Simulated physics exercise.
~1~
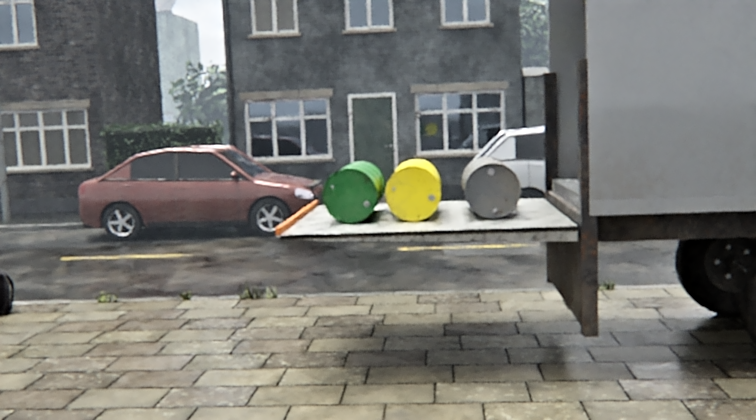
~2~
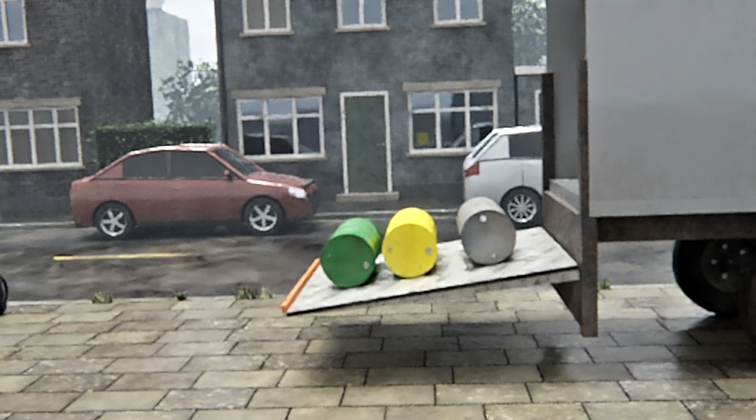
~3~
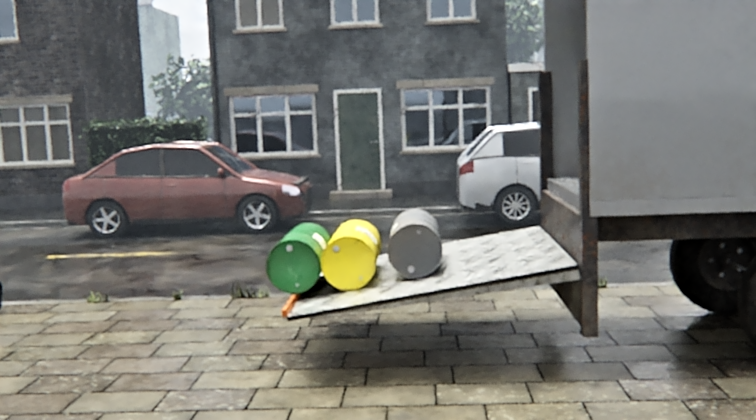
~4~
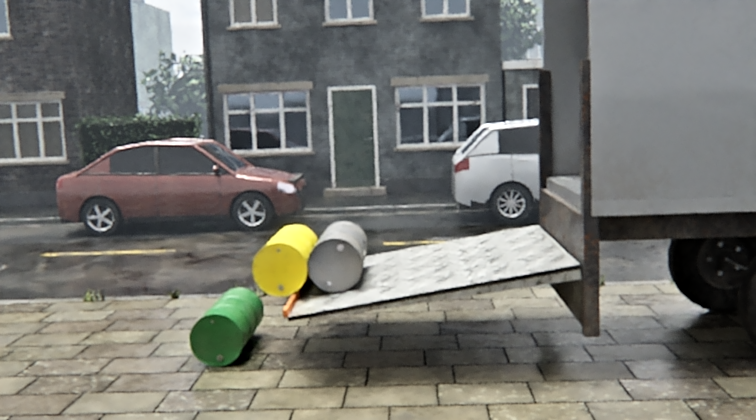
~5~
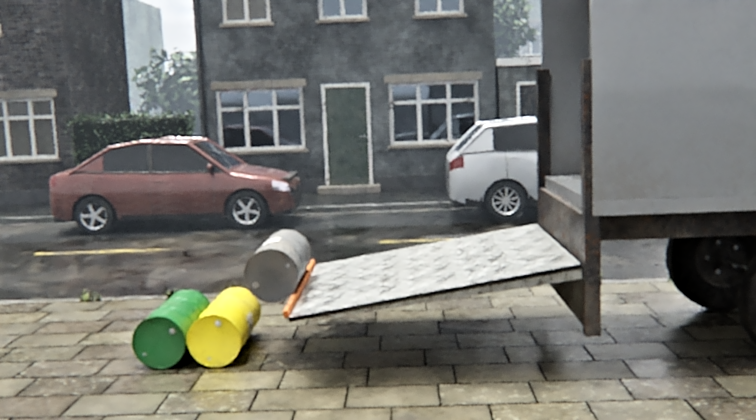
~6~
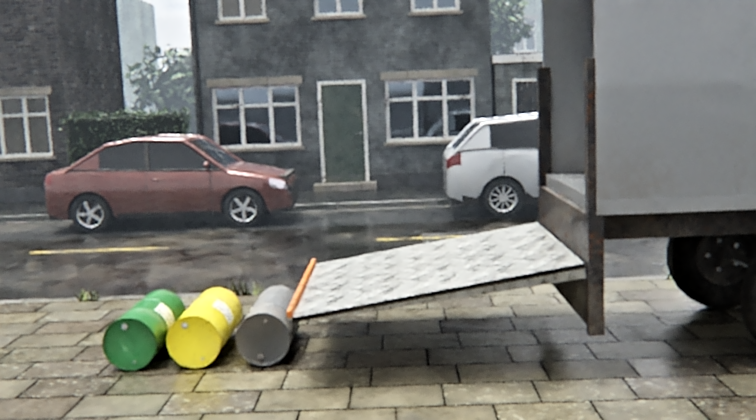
The lift platform behind a parked truck tipped downward, and the green, yellow and grey drums on it rolled left, dropping over its orange edge one after another until all three lay side by side on the paving, just beyond the sloping plate.
